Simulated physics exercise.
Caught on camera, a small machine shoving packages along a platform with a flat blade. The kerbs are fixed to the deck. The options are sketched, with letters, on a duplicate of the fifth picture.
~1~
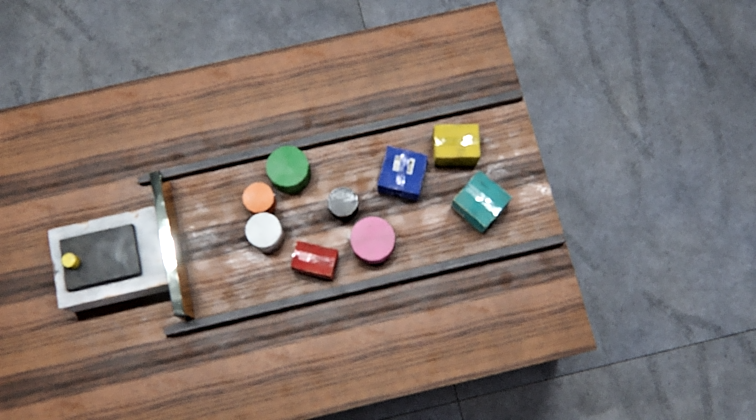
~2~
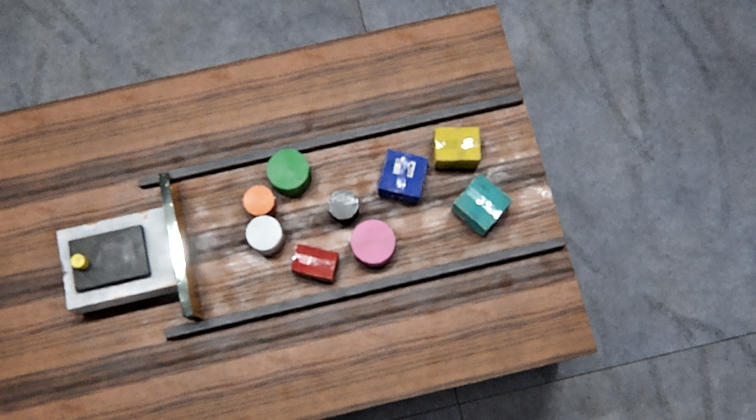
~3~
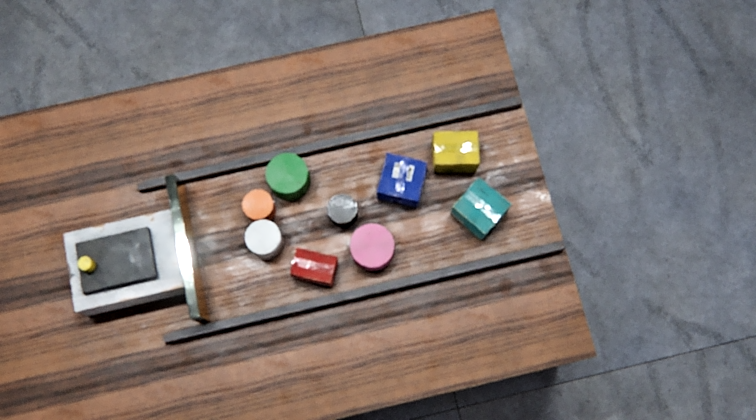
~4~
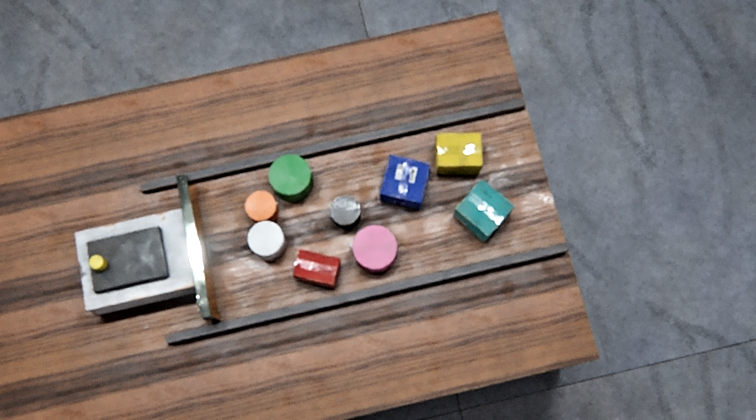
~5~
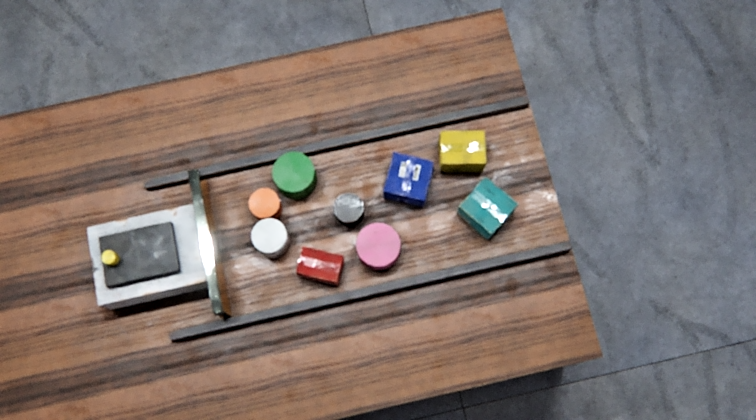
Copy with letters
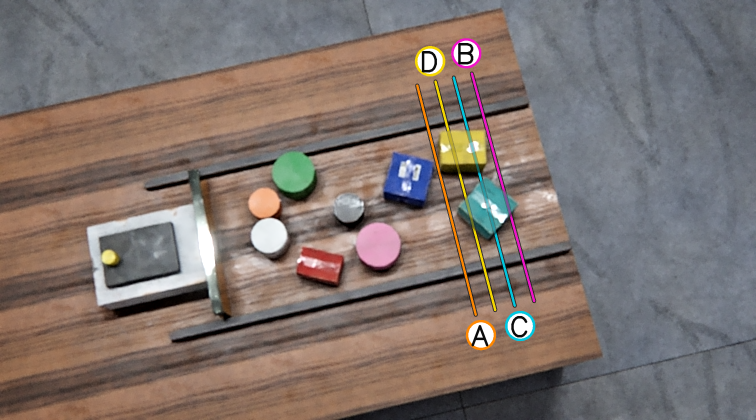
A small machine with a flat blade inching right along a wooden platform toward colourful canisters and parcels, which stay in place.
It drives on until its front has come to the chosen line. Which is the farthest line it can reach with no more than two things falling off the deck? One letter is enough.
Line C.
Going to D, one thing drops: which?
The yellow parcel.
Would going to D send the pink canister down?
No.
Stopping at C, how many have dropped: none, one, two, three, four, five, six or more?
In all, two.
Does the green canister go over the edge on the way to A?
No.
On the marked copy, A at (445, 196); B at (502, 183); C at (483, 188); D at (464, 192).
Taking C. A third of the way, robot (247, 230); green canister (325, 167); red box (344, 262).
Two thirds of the way, robot (347, 208); yellow parcel (503, 148); turquoise parcel (509, 197).
When it is over, robot (425, 190); yellow parcel over the edge; turquoise parcel over the edge; two fallen.
As for the rest, A is within the limit but short; B drops four; D is within the limit but short.
